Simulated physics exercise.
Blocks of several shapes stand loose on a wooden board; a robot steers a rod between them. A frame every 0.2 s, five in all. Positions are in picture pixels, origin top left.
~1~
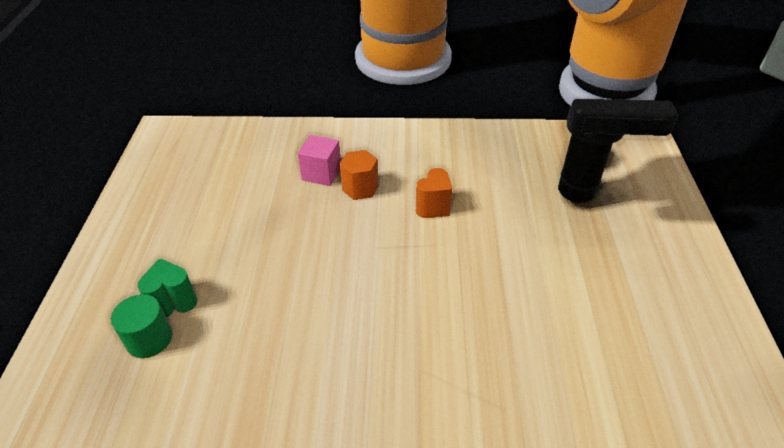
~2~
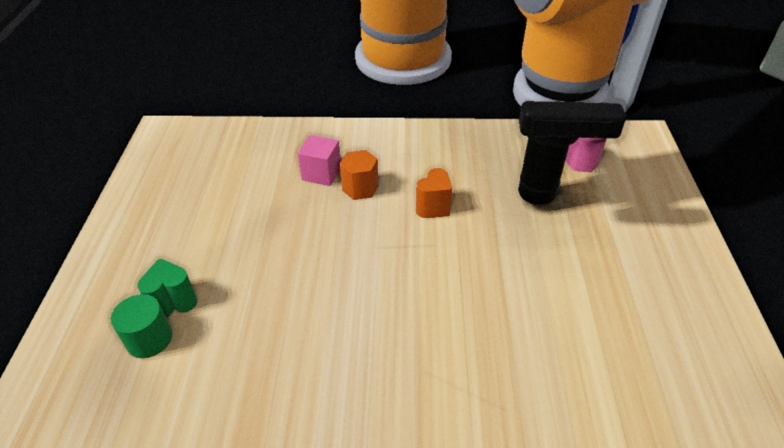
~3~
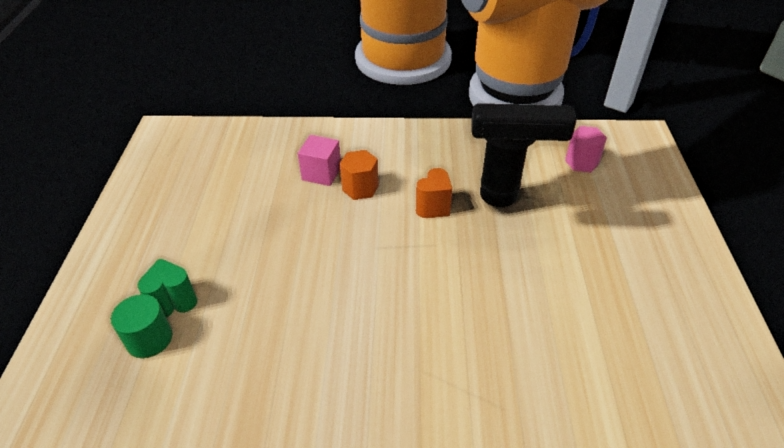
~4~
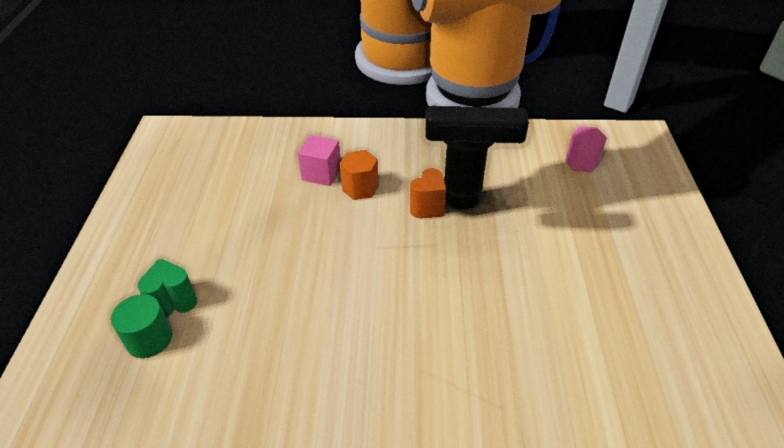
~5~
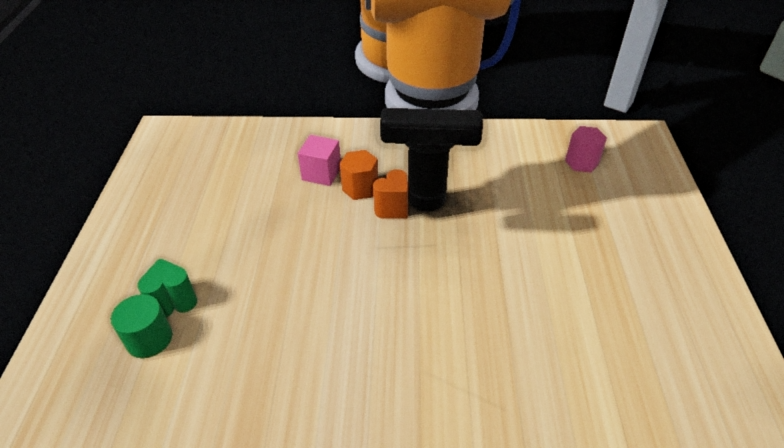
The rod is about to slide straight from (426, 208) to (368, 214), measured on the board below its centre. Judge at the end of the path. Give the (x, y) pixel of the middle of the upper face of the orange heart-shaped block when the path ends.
It sits at (332, 185).
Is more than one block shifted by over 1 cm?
It seems not.
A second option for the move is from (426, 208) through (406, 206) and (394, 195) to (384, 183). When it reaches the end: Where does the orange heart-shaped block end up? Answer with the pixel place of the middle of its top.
(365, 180)
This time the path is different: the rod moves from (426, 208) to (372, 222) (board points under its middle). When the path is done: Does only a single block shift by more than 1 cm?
Answer: Yes.
On the path given first. Halfway along, rod (396, 203); orange heart-shaped block (362, 183).
At the end, rod (367, 206); orange hexagonal block not moved; orange heart-shaped block (332, 185), turned 15° clockwise.
